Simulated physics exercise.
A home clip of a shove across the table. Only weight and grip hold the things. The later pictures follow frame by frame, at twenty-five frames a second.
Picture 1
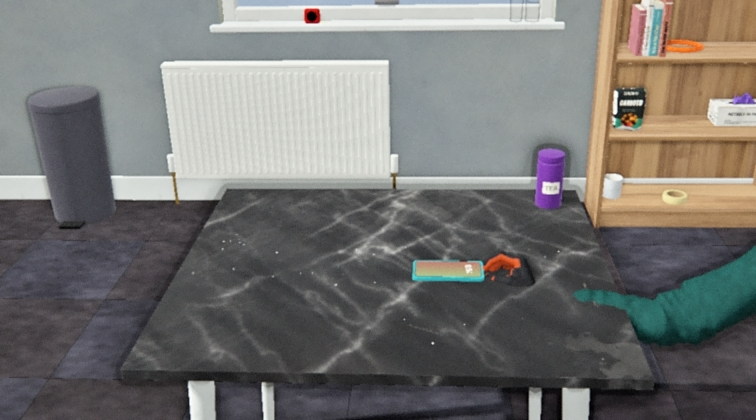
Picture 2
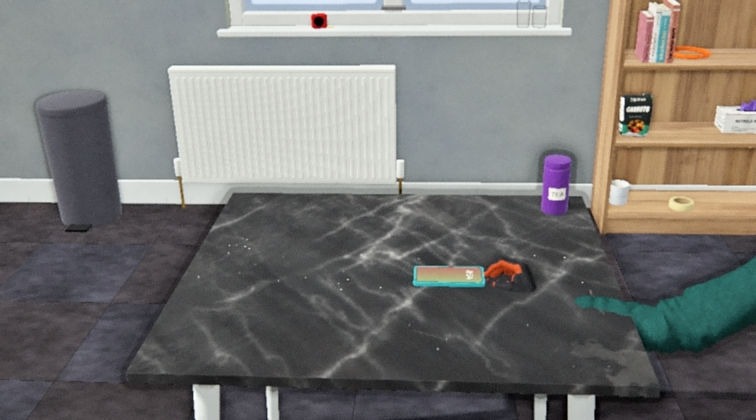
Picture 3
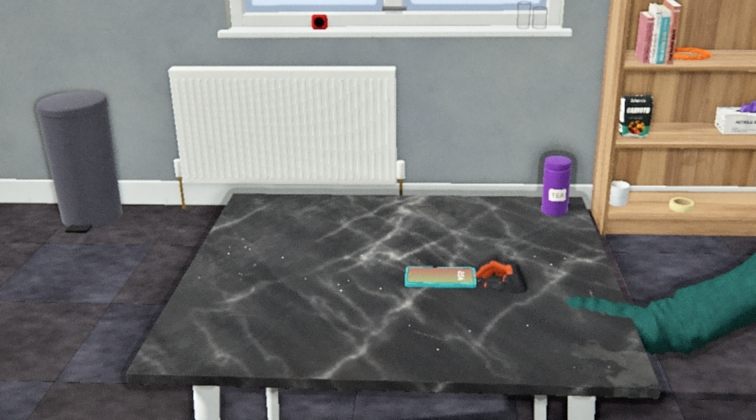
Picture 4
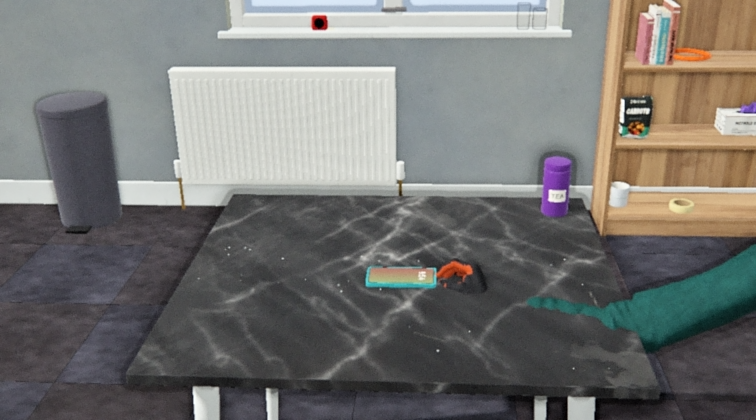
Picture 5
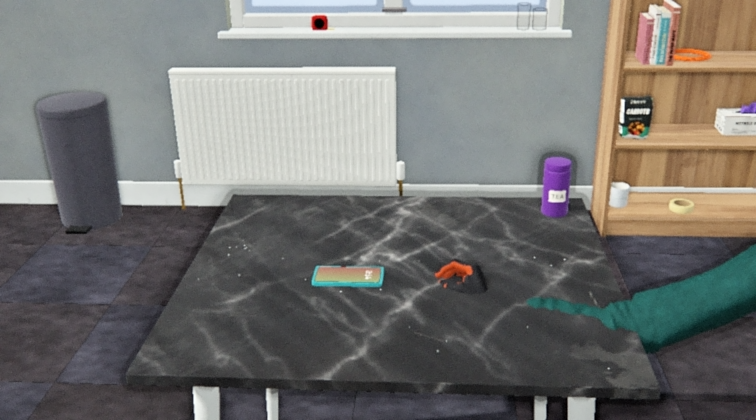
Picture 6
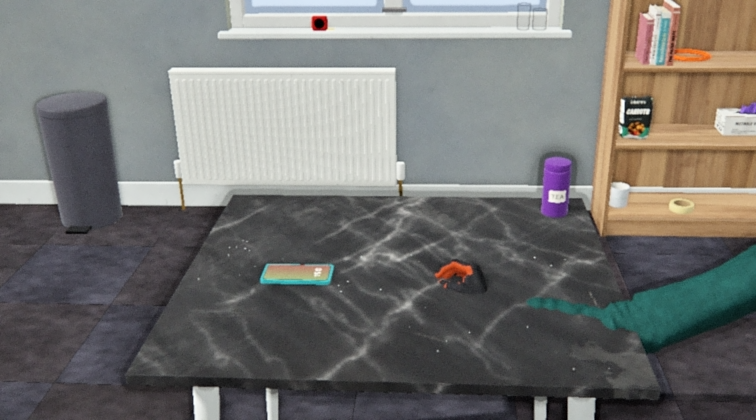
A turquoise-edged phone lies flat on a black marbled table, seen from slightly above in a grey-walled room with a white radiator under a window. A purple canister stands at the back right, near a wooden bookcase, with a dark bin at left. After a slight early camera shift, an orange hand beside a teal arm pushes the phone left, then stays mid-table while the phone slides farther left alone.
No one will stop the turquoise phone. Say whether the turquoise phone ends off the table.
The turquoise phone falls off the table.
Then, 0.20 s after the last picture, turquoise phone now off the table.
Then, 0.40 s after the last picture, things are still on the move.
Then, 0.60 s after the last picture, as before.
By the end, off the table, turquoise phone.
